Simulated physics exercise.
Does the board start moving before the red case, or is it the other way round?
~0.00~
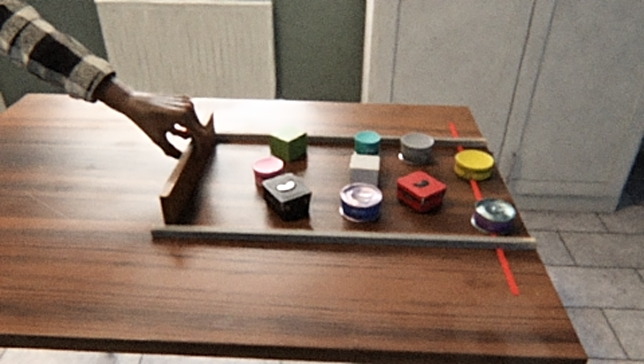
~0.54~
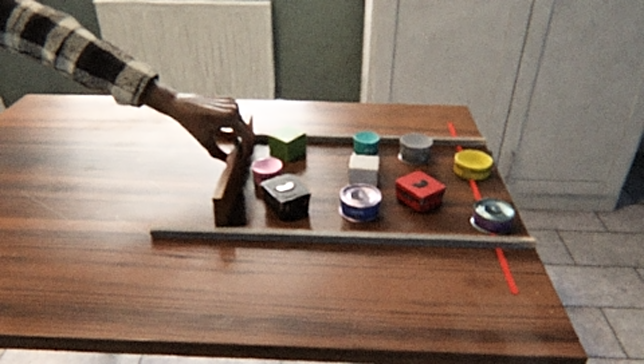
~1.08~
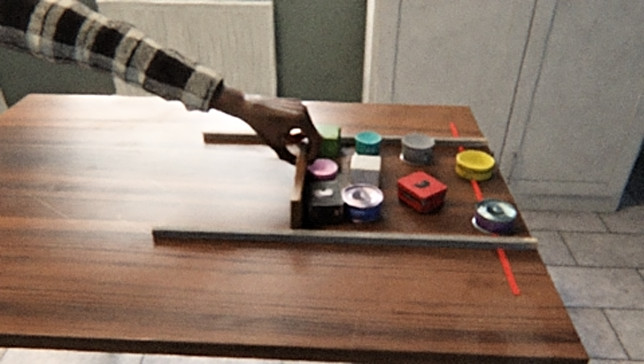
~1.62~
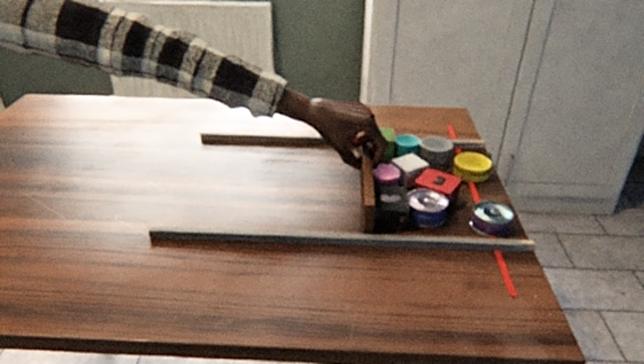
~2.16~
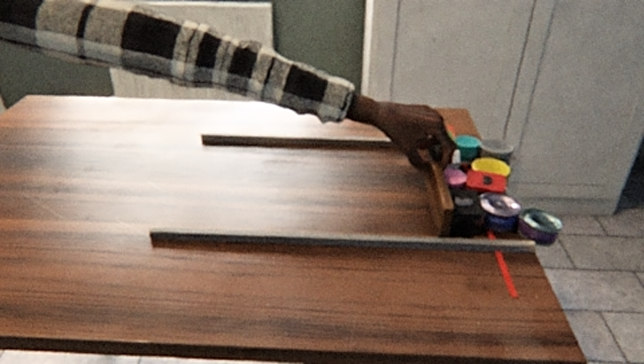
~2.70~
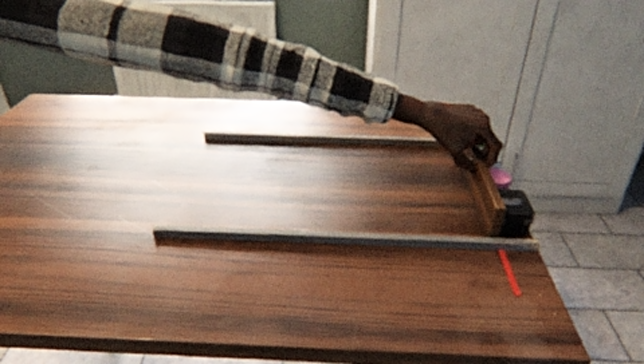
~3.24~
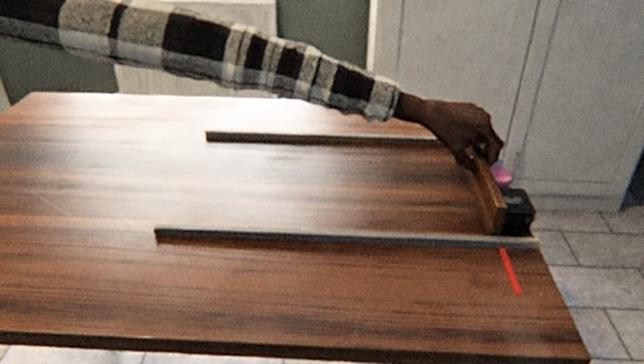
The board starts moving first. The red case stays still until the board has pushed the nearer things up towards it.
